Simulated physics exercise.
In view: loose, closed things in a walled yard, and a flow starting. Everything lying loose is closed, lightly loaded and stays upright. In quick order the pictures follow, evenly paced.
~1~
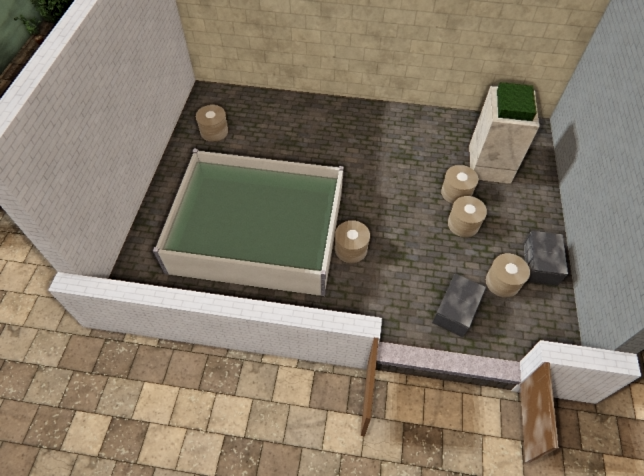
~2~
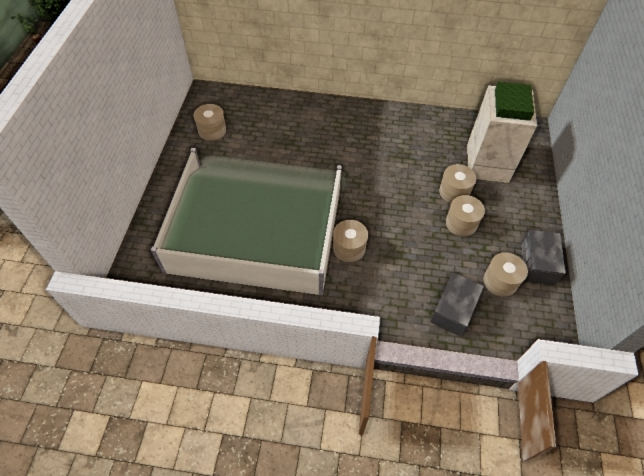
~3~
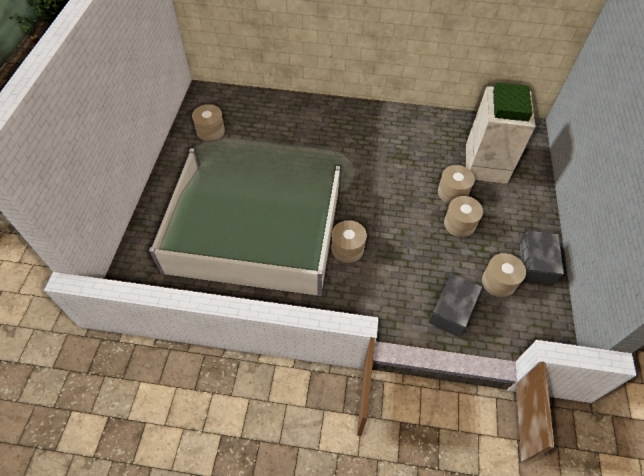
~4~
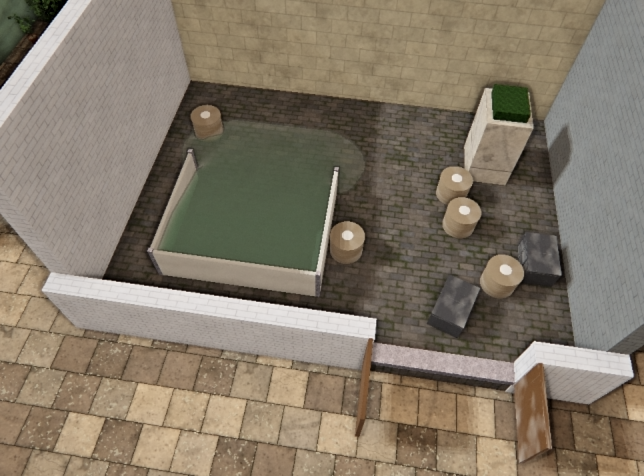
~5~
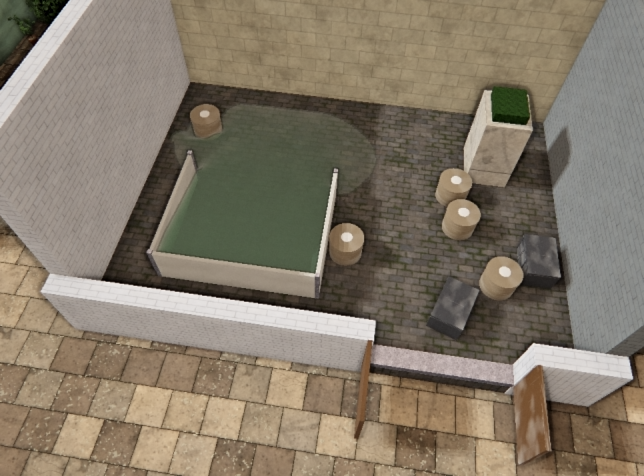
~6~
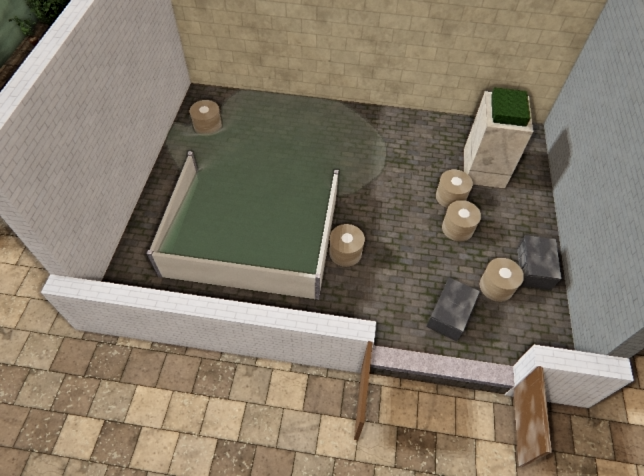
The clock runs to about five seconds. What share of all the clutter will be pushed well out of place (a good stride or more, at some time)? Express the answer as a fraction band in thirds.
Fraction band: Less than 1/3.
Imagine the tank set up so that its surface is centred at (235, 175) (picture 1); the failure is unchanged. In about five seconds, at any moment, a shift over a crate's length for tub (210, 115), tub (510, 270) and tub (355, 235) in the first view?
As listed: That far or more, no, no.
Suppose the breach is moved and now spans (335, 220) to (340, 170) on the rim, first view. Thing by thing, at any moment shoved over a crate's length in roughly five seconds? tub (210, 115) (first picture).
Verdict: It fell short.
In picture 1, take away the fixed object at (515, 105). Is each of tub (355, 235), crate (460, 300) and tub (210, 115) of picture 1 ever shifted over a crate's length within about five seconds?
In that order: Less than that, never so far, pushed that far.
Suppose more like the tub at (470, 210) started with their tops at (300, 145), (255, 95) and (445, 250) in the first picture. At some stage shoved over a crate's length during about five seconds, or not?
Sequence: Travels that far, travels that far, doesn't go far.
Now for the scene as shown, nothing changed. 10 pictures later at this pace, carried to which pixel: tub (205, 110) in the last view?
(197, 73), roughly.
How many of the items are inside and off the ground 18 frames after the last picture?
I make it 1 of them.
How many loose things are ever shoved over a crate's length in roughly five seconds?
It comes out at 2.
A moment on, 1 of 7 are well off their spots; 0 afloat.
Next, 1 of 7 are well off their spots; 1 afloat.
Later, 1 of 7 are well off their spots; 1 afloat.
In the end, 2 of 7 are well off their spots, and 2 have been at some point; 1 afloat.
